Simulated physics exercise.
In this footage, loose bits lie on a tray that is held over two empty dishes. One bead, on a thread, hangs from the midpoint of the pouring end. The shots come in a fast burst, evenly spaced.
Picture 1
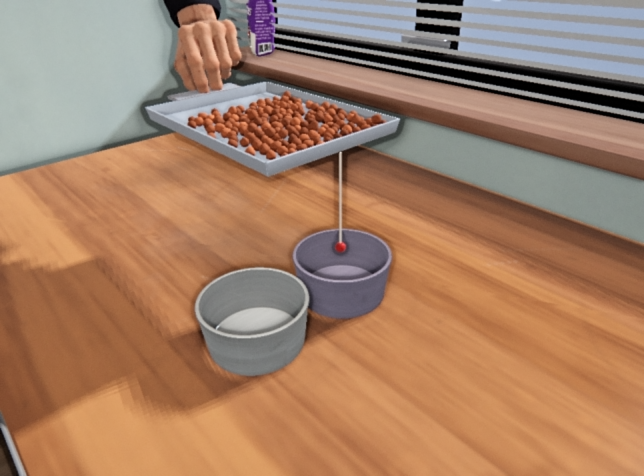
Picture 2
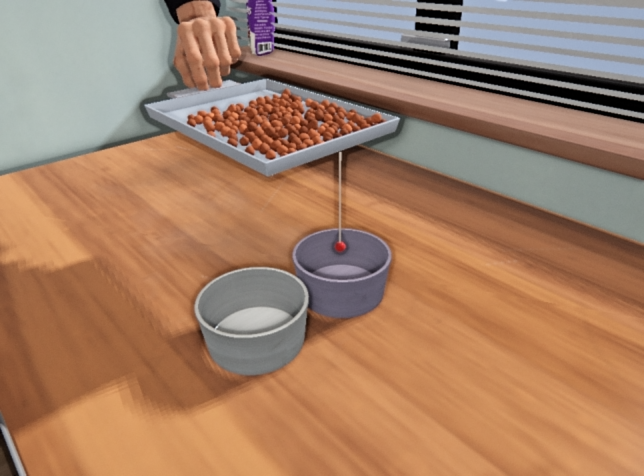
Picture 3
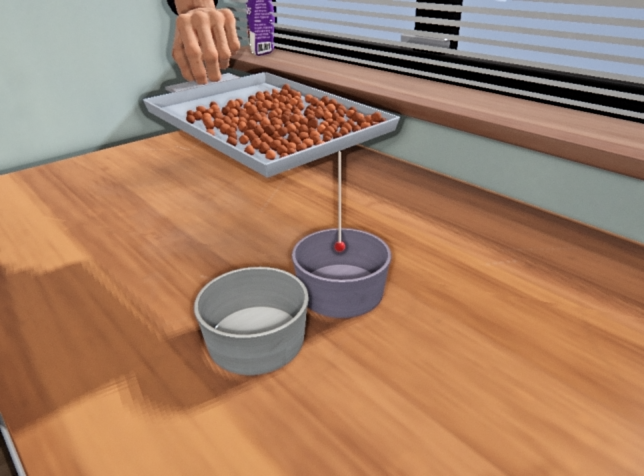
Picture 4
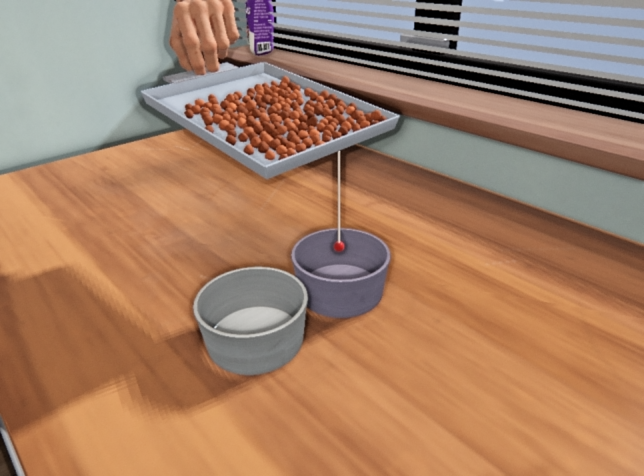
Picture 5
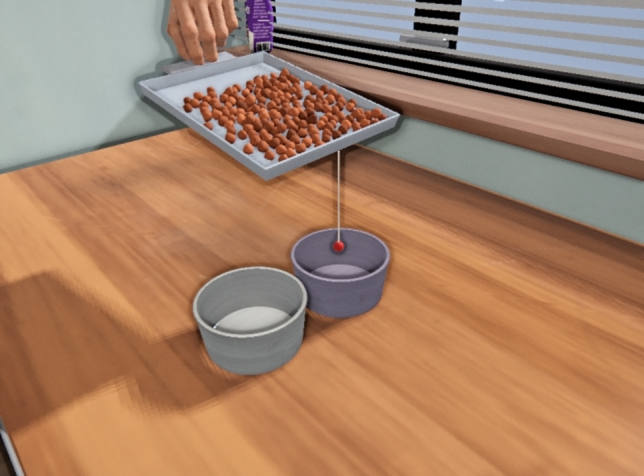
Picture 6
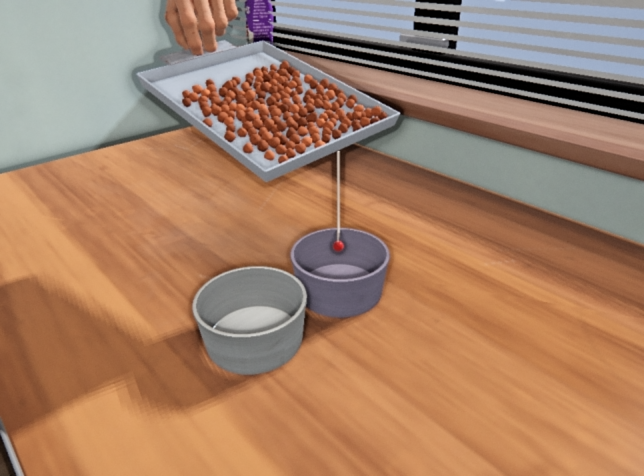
A hand held a tray of small reddish-brown pellets above two empty dishes on a wooden table, then slowly raised its back edge, slanting the tray a little toward its front left corner.
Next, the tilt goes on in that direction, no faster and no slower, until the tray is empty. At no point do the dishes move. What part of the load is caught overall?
The dishes secure under fifty percent.
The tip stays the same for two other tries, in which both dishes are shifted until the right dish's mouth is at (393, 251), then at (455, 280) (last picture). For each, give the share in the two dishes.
Approximately 70 percent, followed by approximately 20 percent.
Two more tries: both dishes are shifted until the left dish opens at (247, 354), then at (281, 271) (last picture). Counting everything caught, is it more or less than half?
First place: Beyond half; second place: Short of half.
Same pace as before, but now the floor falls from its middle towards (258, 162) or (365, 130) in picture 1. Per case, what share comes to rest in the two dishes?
Shares: 60 %, then 30 %.
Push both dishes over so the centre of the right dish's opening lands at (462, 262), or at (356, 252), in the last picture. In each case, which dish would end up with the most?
For the first placement, the left-side one; for the second placement, the left-side one.
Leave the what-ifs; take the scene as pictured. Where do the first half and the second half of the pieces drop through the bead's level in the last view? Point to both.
I'd put it at roughly (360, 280), and after that at roughly (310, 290).
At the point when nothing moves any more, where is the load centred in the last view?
Around (339, 345).
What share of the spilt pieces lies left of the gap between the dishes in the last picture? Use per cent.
It comes to about 10 percent.
Just after the last frame, tray tipped steeply; almost all on the tray; just a few in the left dish; just a few outside both; just a few in the air.
A moment on, tray tipped right over; almost all on the tray; just a few in the left dish; just a few outside both; just a few in the air.
Further on, tray tipped past a quarter turn; roughly a quarter in the left dish; just a few in the right dish; roughly two thirds outside both.
When it is over, tray tipped past a quarter turn; roughly a quarter in the left dish; just a few in the right dish; roughly two thirds outside both.
